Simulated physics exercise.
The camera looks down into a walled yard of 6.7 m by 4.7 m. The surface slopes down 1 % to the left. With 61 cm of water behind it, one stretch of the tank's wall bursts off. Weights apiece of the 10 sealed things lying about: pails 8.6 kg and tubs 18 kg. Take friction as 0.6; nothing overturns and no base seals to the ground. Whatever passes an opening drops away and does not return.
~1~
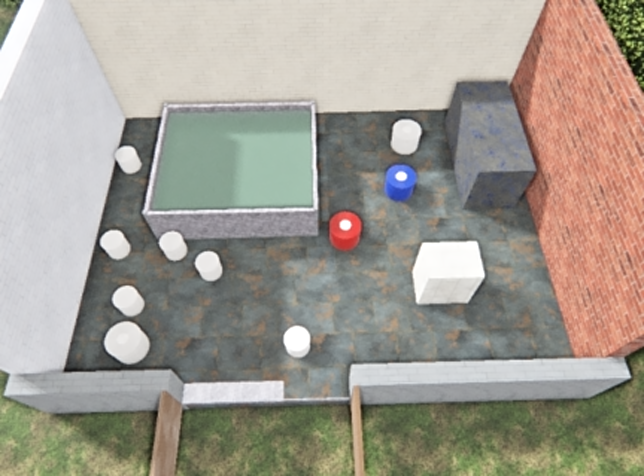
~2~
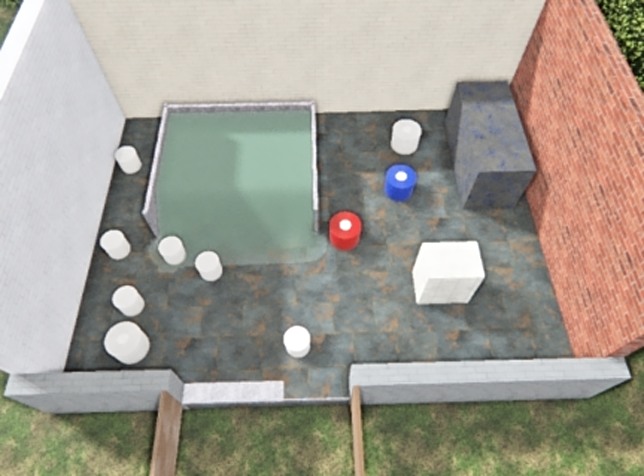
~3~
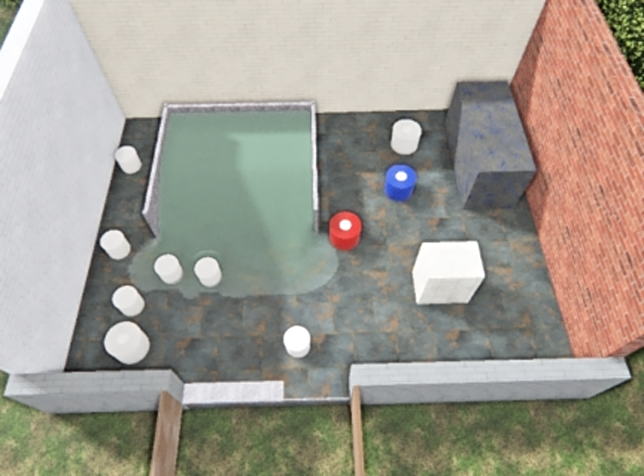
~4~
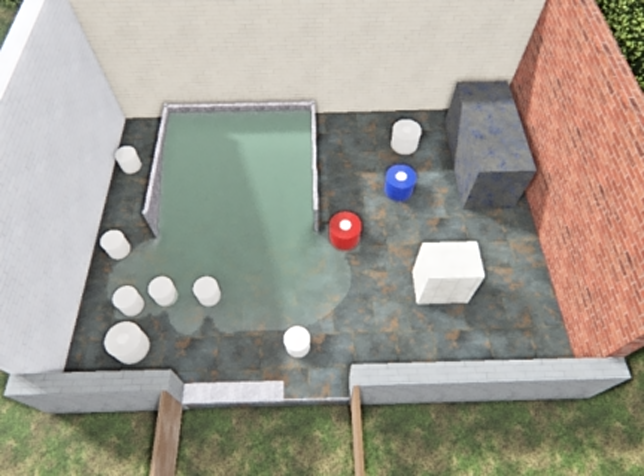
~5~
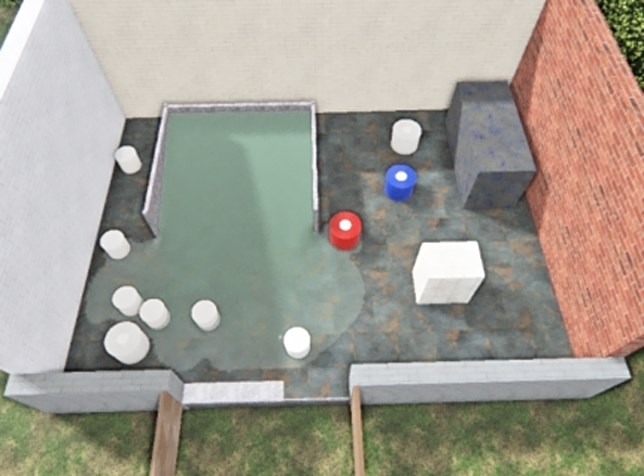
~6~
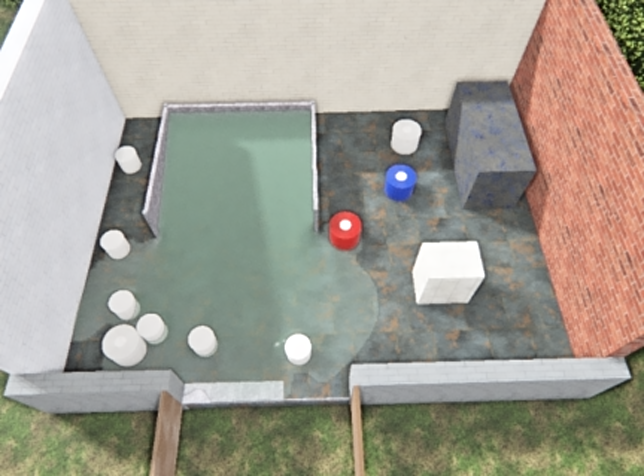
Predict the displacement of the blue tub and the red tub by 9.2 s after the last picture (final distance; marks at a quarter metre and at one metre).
The blue tub barely shifts, the red tub holds its place.
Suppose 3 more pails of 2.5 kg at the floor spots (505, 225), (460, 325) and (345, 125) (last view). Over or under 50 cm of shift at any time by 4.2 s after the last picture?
In turn: Less, more, short of it.
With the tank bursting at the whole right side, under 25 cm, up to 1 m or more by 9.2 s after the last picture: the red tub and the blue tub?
In that case the red tub travels far, the blue tub ends far away.
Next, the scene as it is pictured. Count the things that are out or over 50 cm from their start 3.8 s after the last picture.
7 of them.
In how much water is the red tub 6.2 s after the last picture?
Roughly 2 cm.
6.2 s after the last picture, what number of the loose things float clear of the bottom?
I count 2.
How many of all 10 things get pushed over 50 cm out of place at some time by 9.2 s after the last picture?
7 of them.
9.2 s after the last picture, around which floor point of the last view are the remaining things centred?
At about (299, 150).
Then, 1.2 s after the last picture the blue tub is near (402, 177), 0.0 m from its start, aground; the red tub is near (346, 225), 0.0 m from its start, aground; 2 of 10 are out; 3 afloat.
Then, 3.8 s after the last picture the blue tub is near (402, 177), 0.0 m from its start, aground; the red tub is near (346, 225), 0.0 m from its start, aground; 2 of 10 are out; 2 afloat.
Then, 6.2 s after the last picture the blue tub is near (402, 177), 0.0 m from its start, aground; the red tub is near (346, 225), 0.0 m from its start, aground; 2 of 10 are out; 2 afloat.
Then, 9.2 s after the last picture the blue tub is near (402, 177), 0.0 m from its start, aground; the red tub is near (346, 225), 0.0 m from its start, aground; 2 of 10 are out; 1 afloat.
